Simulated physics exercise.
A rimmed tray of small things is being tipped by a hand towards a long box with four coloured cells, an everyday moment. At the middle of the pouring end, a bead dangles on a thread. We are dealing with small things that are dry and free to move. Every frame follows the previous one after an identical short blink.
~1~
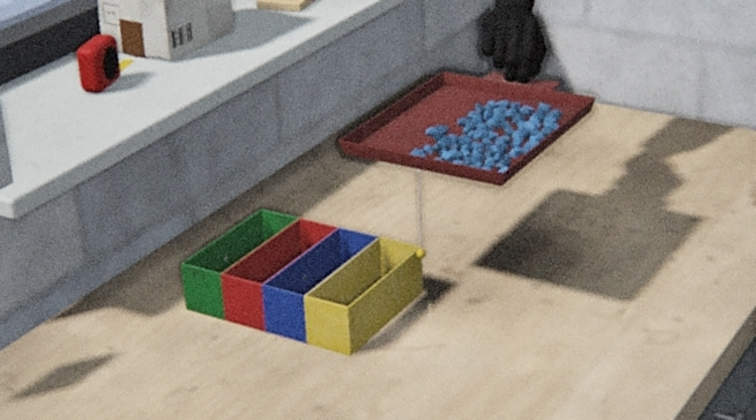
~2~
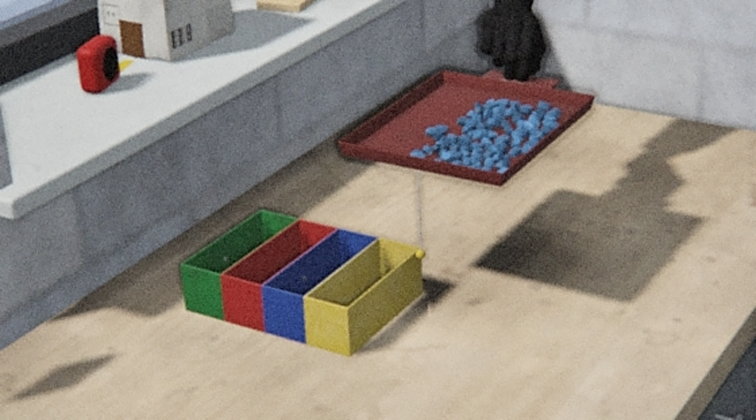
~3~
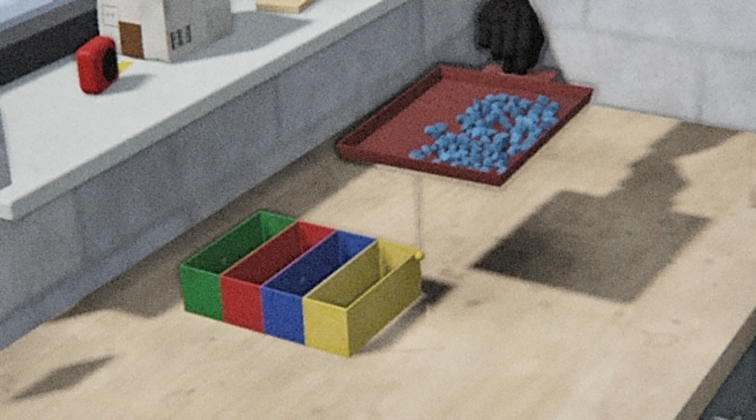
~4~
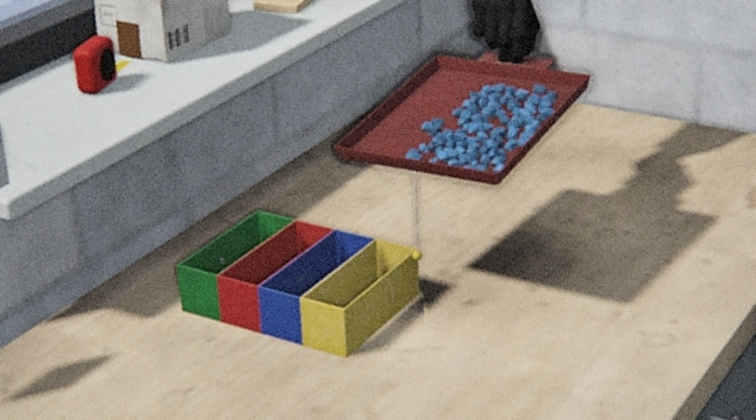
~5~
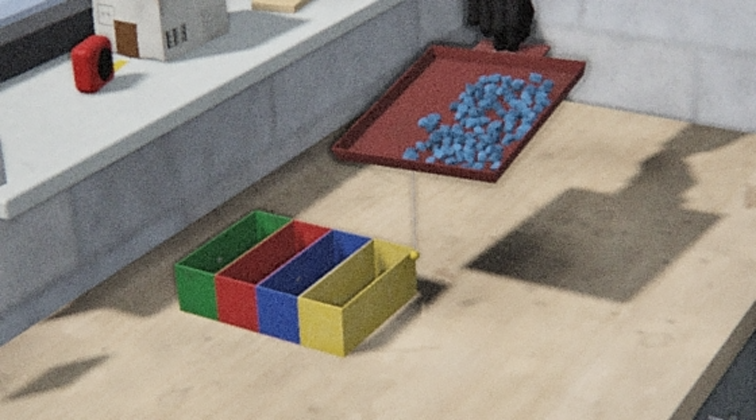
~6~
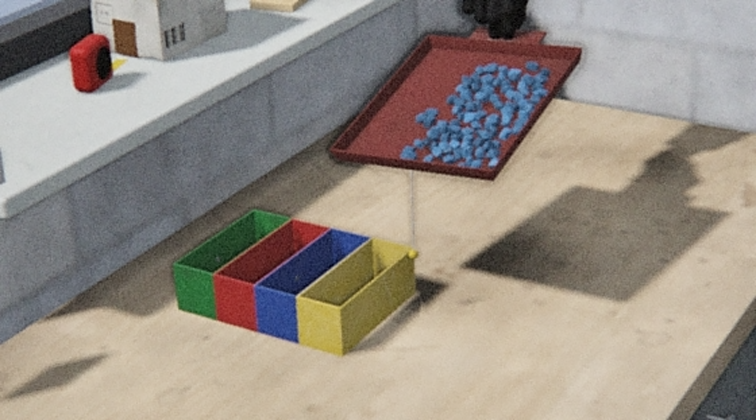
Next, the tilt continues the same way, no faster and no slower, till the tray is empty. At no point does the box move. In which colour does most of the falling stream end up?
Most of the stream ends up in the yellow cell.
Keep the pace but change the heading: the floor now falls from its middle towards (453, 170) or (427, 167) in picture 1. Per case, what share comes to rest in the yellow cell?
Roughly 0 % in the first case and 20 % in the second.
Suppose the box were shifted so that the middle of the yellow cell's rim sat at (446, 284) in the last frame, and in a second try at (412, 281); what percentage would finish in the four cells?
100 per cent, then 100 per cent.
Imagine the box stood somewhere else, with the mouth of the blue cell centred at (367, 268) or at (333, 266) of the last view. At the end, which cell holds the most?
In order: Blue, that blue cell.
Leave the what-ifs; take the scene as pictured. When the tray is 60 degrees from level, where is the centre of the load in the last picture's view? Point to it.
Centre estimate: (400, 145).
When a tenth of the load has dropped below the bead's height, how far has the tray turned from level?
Close to 70° of tilt at that moment.
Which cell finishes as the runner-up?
That's blue.
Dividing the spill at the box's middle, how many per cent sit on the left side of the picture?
Roughly 0 in a hundred.
Just after the last frame, tray tipped steeply; almost all on the tray; about a tenth falling or outside the box.
A moment on, tray tipped right over; roughly a quarter on the tray; roughly a third in the yellow cell; about a tenth in the blue cell; roughly a quarter falling or outside the box.
Further on, tray tipped past a quarter turn; roughly half in the yellow cell; roughly a quarter in the blue cell; roughly a quarter falling or outside the box.
When it is over, tray tipped past a quarter turn; roughly half in the yellow cell; roughly a quarter in the blue cell; not one in the red cell; not one in the green cell; roughly a quarter outside the box.
